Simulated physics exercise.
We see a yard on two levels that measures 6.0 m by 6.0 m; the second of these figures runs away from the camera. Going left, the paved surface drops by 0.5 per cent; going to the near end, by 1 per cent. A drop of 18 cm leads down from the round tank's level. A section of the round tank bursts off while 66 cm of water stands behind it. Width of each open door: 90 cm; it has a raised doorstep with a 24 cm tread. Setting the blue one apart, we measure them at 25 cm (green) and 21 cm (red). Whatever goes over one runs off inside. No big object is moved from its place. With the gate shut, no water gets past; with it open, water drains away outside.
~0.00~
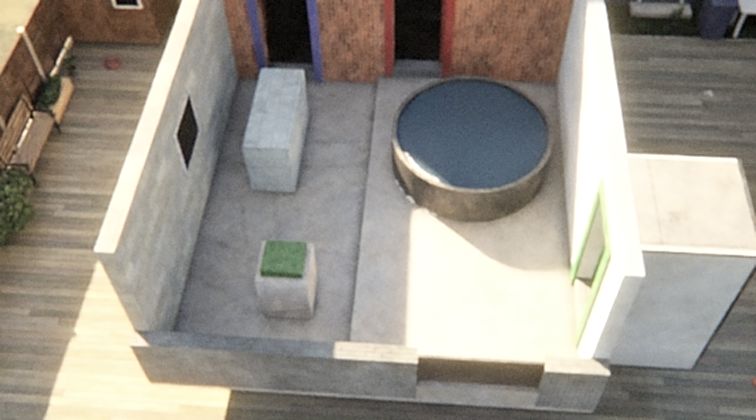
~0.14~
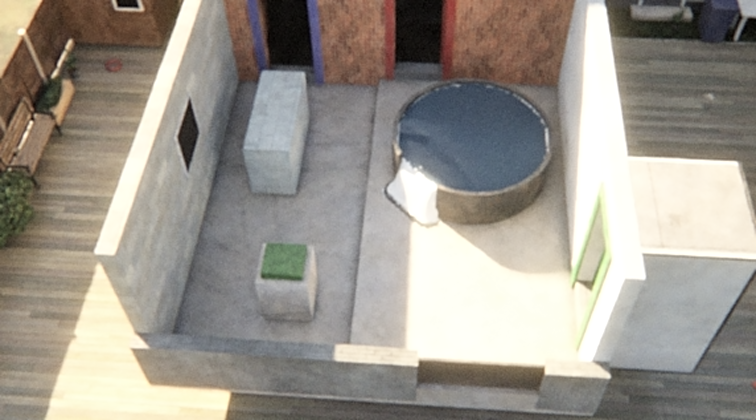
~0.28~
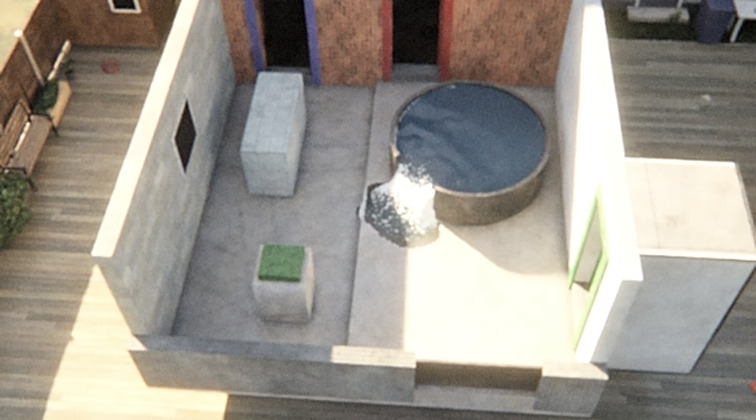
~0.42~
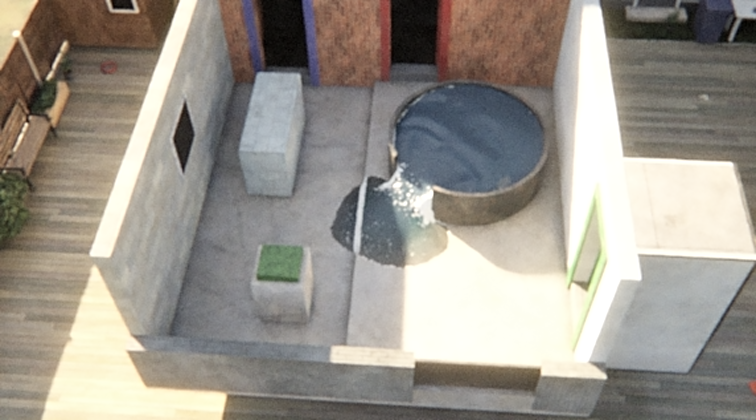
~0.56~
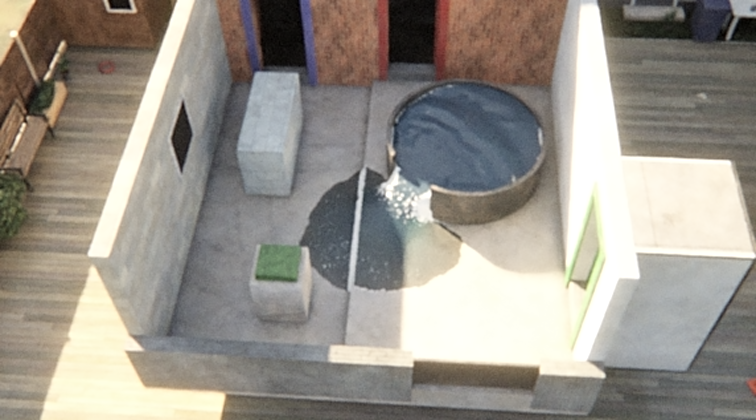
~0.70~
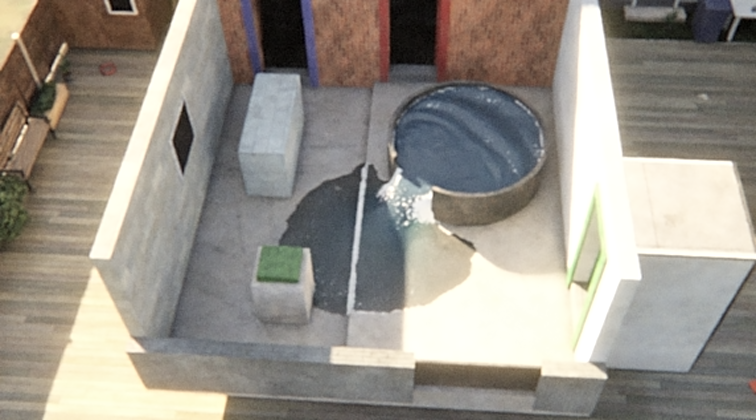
Water bursts from the side of a round tank and spreads across the paved yard.
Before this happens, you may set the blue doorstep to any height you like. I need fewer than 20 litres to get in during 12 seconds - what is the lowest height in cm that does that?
I would say 13.5 cm is just enough.
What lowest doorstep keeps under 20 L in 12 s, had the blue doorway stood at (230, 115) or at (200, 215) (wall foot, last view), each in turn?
Minimums: Roughly 16 cm and 18 cm.
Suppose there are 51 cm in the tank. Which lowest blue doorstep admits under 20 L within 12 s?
Roughly 8.5 centimetres would do it.
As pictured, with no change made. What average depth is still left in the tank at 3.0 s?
Average depth: Approx. 36 cm.
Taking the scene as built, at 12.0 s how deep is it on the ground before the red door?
Some 0.0 cm.
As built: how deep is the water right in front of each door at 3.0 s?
In cm - blue: 0, green: 0, red: 0.
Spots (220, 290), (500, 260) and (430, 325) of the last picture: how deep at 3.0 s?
Close to 16, 0 and 2 cm, one after the other.
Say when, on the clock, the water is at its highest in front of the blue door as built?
About 10.5 seconds.
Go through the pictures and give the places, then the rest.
Still water, 66 cm deep, in the round tank at (472, 134); the blue door at (287, 39) is dry, in the first picture.
The front is at (389, 196), 0.3 m from the gap at (416, 191); 0.2 m2 of floor is wet, 66 cm left at the back, in the second picture.
The gap is at (413, 194), the front 0.8 m out at (363, 213); the back of the round tank holds 66 cm, in the third picture.
The gap is at (411, 195), the front 1.3 m out at (339, 234); the back of the round tank holds 66 cm, in the fourth picture.
Water pours out at (410, 194) and has run 1.9 m, to a hidden place; about 5 cm deep outside, 66 cm at the back, in the fifth picture.
The front is at a hidden place, 2.4 m from the gap at (411, 194); 5.1 m2 of floor is wet, 64 cm left at the back; 2.6 m in a straight line remain to the blue door at (282, 44), in the sixth picture.
After 1.4 s water covers 35 % of the floor, deepest (38 cm) near (406, 205); it has not reached the blue door.
After 3.0 s water covers 50 % of the floor, deepest (39 cm) near (171, 334); it has not reached the blue door.
After 12.0 s water covers 85 % of the floor, deepest (28 cm) near (174, 367); 14 cm at the blue door, 0 litres in over its 21 cm doorstep.
At the blue door as built, the water arrived by 4.0 s and peaked near 18 cm at 10.6 s.
With a doorstep of 11.5 cm, 42 litres would have come in within the 12 s; with 16 cm, 3 litres. So under 20 litres takes about 13.5 cm.
